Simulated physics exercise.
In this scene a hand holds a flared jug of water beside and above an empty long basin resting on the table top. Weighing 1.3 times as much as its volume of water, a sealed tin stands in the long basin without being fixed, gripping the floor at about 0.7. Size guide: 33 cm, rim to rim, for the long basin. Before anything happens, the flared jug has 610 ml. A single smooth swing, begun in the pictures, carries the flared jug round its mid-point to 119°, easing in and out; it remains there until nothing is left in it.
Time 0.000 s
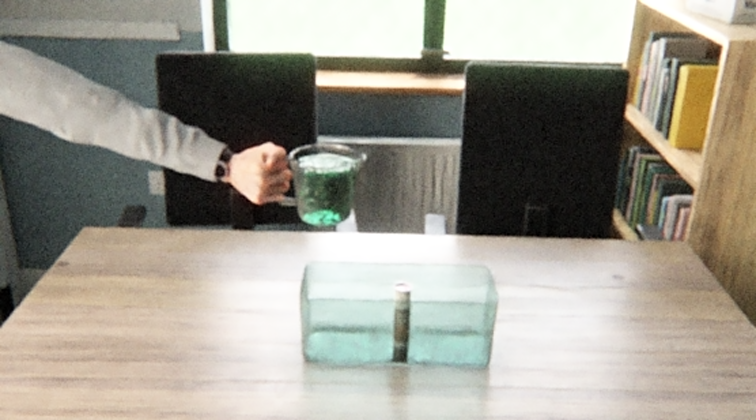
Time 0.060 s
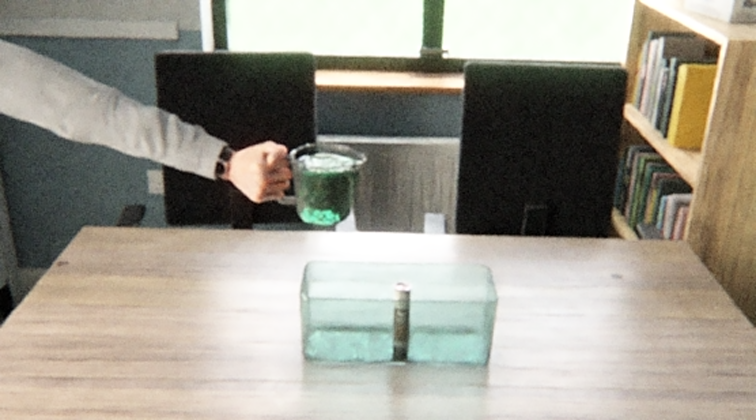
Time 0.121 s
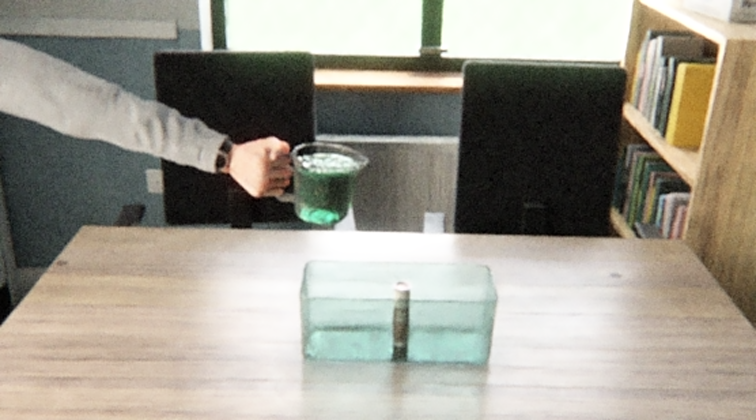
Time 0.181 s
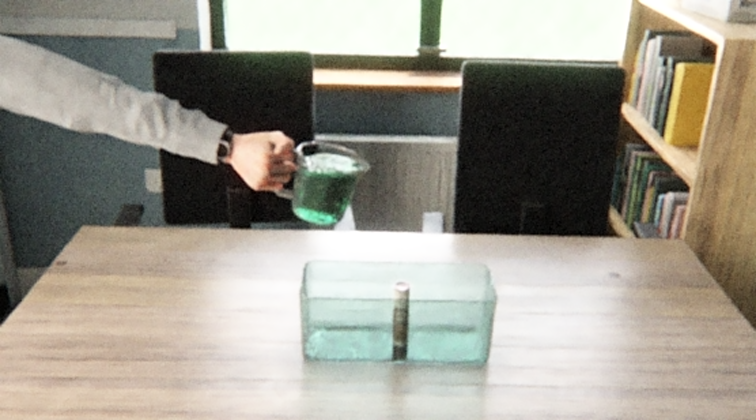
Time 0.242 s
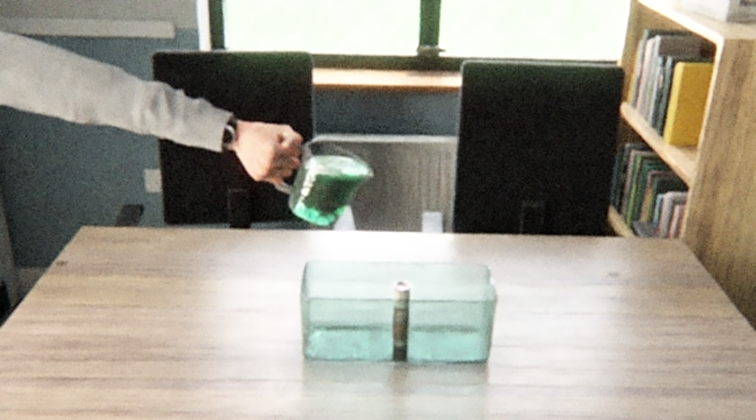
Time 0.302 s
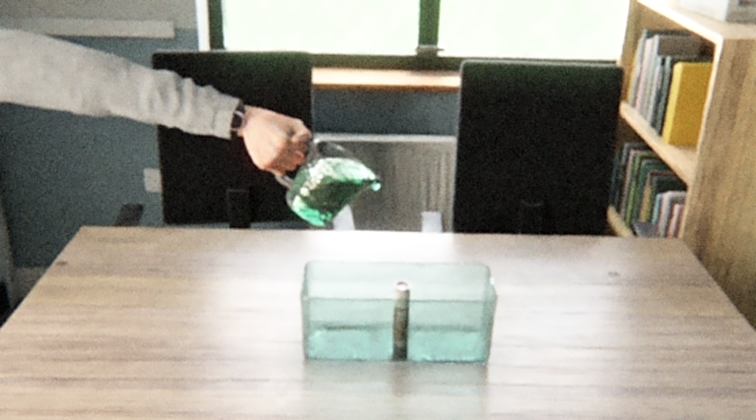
A flared glass jug of green liquid, held by a hand reaching in from the left, tilts gradually to the right above a wooden table, where a clear long basin stands with a small upright cylinder at its middle.
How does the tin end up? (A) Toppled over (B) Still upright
Option A: Toppled over.
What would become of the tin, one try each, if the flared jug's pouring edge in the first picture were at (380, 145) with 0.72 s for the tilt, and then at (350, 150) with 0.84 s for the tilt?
Try 1: Still standing; try 2: Tipped over.
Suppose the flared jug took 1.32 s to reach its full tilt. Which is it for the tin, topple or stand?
The tin stays on its base.
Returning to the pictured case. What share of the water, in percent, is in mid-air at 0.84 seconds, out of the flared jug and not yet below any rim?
I'd put it at about 8 per cent of the liquid.
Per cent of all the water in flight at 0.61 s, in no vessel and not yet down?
Some 36 per cent, I reckon.
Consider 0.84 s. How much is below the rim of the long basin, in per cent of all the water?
Looks like about 90 % of the whole amount.
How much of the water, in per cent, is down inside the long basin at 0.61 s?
Some 24 per cent.
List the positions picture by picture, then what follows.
It leans 0°; its right rim is at (365, 158); the water meets the walls at (294, 163) and (357, 165); the long basin's rim runs from (302, 280) to (494, 285); the tin's top is at (403, 289), in the first picture.
It leans 1°; its right rim is at (366, 159); the water meets the walls at (294, 163) and (357, 165), in the second picture.
It leans 6°; its right rim is at (368, 162); the water meets the walls at (296, 162) and (359, 166), in the third picture.
It leans 13°; its right rim is at (370, 167); the water meets the walls at (299, 164) and (363, 167), in the fourth picture.
It leans 23°; its right rim is at (373, 175); the water meets the walls at (301, 166) and (369, 170), in the fifth picture.
It leans 34°; its right rim is at (375, 184); the water meets the walls at (298, 175) and (369, 175); 3 per cent is over the edge, in the sixth picture.
By 0.61 s the tilt is 99° and 40 per cent is still to pour; the tin stands where it began.
By 0.84 s the tilt is 119° and 2 per cent is still to pour; the tin stands 1 cm from where it began.
By 1.08 s the tilt is 119° and 0 per cent is still to pour; the tin leans 48°.
By 1.34 s the tilt is 119° and 0 per cent is still to pour; the tin lies on its side.
At rest the tin lies on its side.
